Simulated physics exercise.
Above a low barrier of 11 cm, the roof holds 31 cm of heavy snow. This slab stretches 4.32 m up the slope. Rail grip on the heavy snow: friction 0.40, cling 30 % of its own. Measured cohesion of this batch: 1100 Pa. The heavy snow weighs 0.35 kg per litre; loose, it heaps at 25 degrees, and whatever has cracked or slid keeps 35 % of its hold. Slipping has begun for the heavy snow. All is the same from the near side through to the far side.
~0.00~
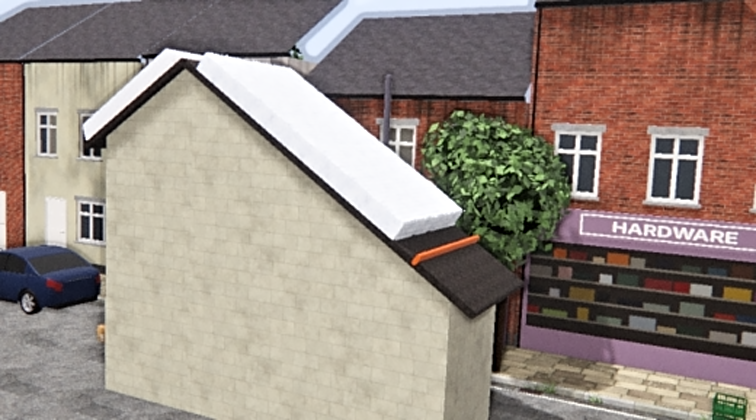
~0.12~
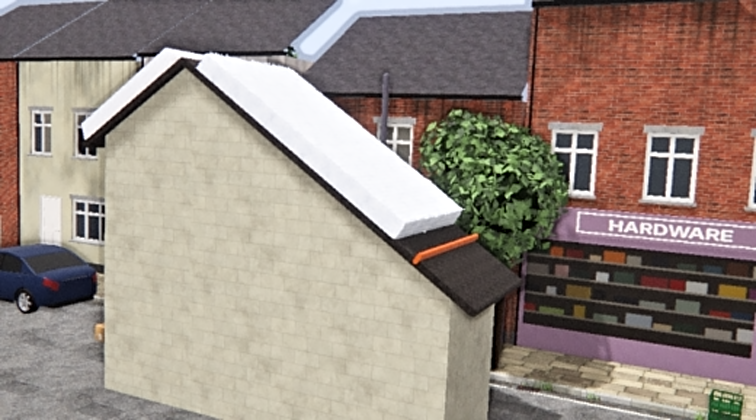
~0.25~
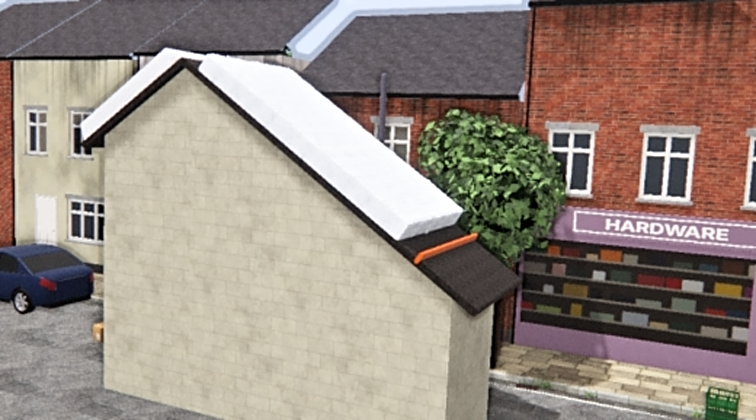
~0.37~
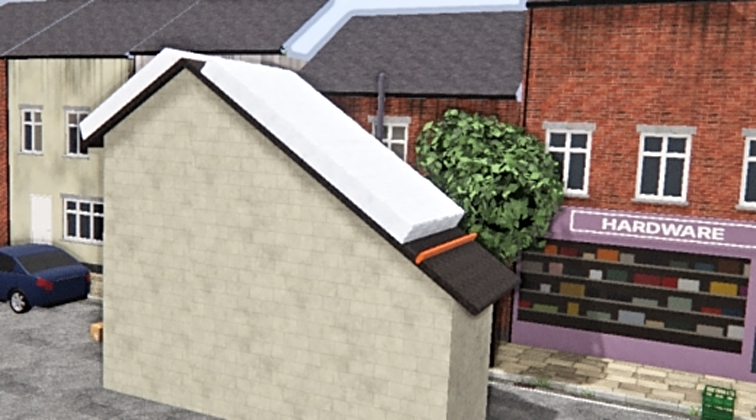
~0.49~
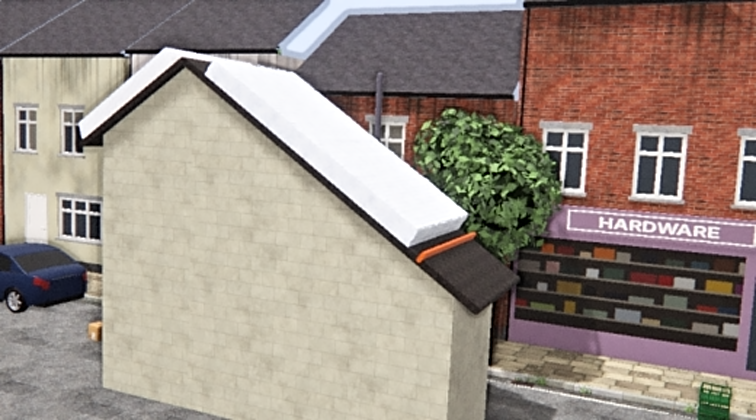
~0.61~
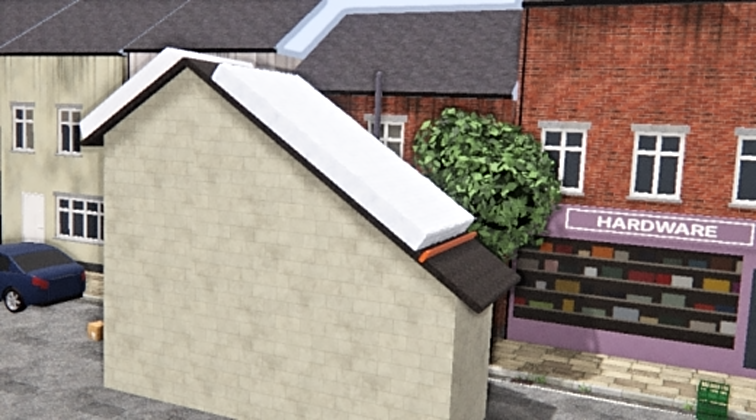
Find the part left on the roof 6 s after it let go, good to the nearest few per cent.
Near 45 per cent.
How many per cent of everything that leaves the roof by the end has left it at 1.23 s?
About 0 out of 100.
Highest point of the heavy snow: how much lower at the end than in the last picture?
Looks like something near 1.5 m to me.
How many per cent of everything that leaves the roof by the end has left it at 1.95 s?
Roughly 30 per cent.
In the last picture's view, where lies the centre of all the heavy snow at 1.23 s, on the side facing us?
Roughly at (352, 183).
By 1.23 s, 100 % of the snow is on the roof.
By 1.95 s, 85 % of the snow is on the roof.
By 2.68 s, 64 % of the snow is on the roof.
By 3.40 s, 51 % of the snow is on the roof.
By 6.00 s, at the end, 45 % of the snow is on the roof.
